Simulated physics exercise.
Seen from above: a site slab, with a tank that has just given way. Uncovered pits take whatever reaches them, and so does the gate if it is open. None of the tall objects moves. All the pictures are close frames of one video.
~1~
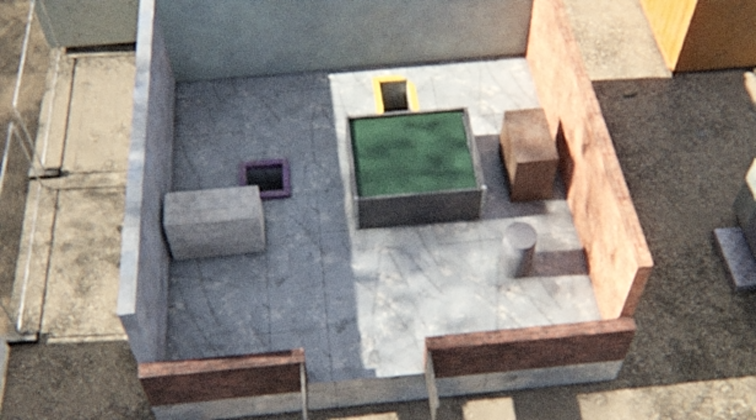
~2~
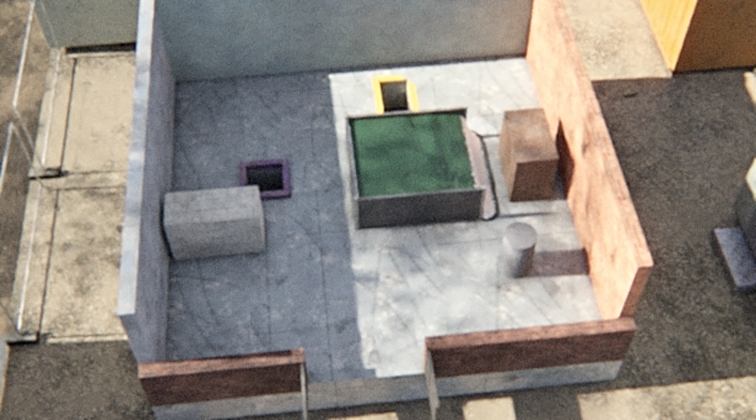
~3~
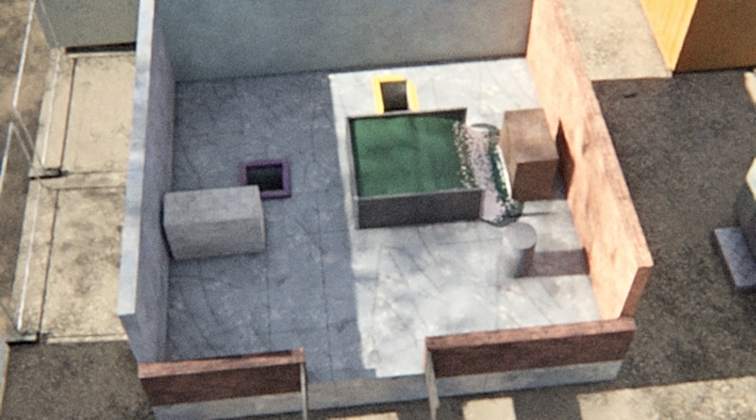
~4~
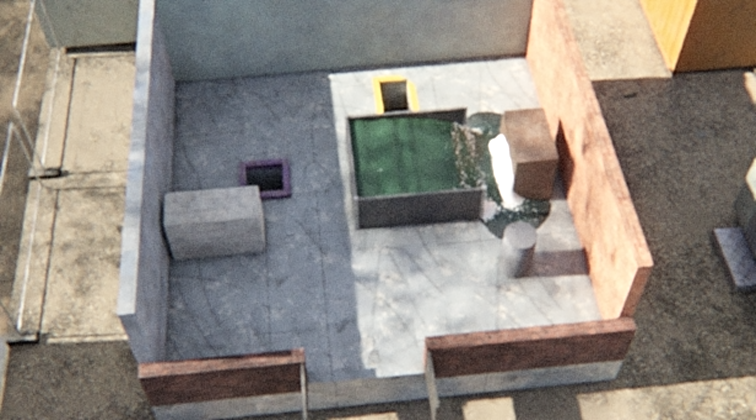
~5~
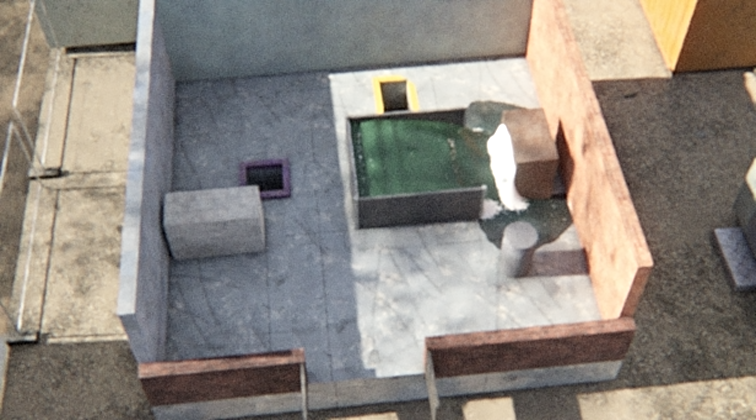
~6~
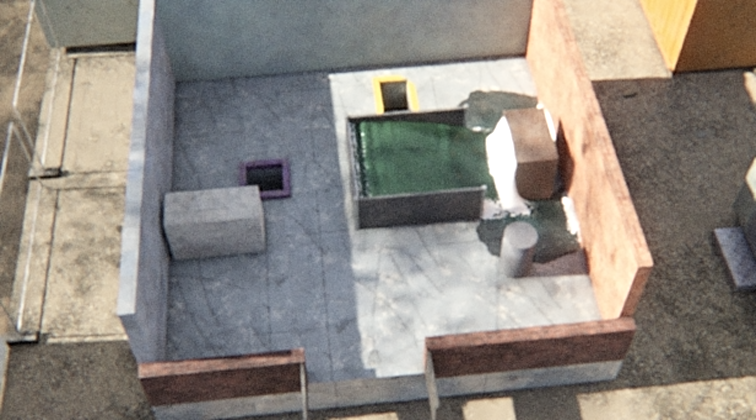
In the video, seen from above, a tank of green water on a walled slab loses its right side, and the water pours out rightward, splashing white against a brown block and spreading around it and toward a grey cylinder.
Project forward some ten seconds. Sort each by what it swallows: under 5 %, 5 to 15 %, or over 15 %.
Sorted: Gate under 5 %, purple pit under 5 %, yellow pit over 15 %.
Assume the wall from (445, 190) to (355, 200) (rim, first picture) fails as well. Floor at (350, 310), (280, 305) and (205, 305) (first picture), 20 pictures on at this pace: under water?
As listed: Wet, covered, wet.
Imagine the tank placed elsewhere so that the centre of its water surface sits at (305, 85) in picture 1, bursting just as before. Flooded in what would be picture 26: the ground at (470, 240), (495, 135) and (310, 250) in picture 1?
Spot 1 wetted, spot 2 wetted, spot 3 unwetted.
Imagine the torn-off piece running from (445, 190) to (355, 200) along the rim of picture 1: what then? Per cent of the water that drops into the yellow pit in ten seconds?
The yellow pit gets 0 per cent.
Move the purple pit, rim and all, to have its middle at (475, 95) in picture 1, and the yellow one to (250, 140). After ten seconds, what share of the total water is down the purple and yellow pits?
My answer: Purple gets 8 percent, yellow gets 8 percent.
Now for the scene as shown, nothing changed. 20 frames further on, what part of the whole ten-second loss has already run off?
Estimated share: Close to 15 %.
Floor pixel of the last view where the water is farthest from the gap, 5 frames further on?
I'd go with roughly (604, 341).
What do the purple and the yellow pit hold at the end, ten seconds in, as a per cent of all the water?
I reckon close to 0 % and close to 18 % respectively.
A moment on, water covers 20 % of the floor; the gate 0 %, the purple pit 0 %, the yellow pit 0 %.
Next, water covers 30 % of the floor; the gate 0 %, the purple pit 0 %, the yellow pit 0 %.
Then, water covers 45 % of the floor; the gate 0 %, the purple pit 0 %, the yellow pit 3 %.
Later, water covers 80 % of the floor; the gate 1 %, the purple pit 0 %, the yellow pit 11 %.
In the end, water covers 95 % of the floor; the gate 3 %, the purple pit 0 %, the yellow pit 18 %.
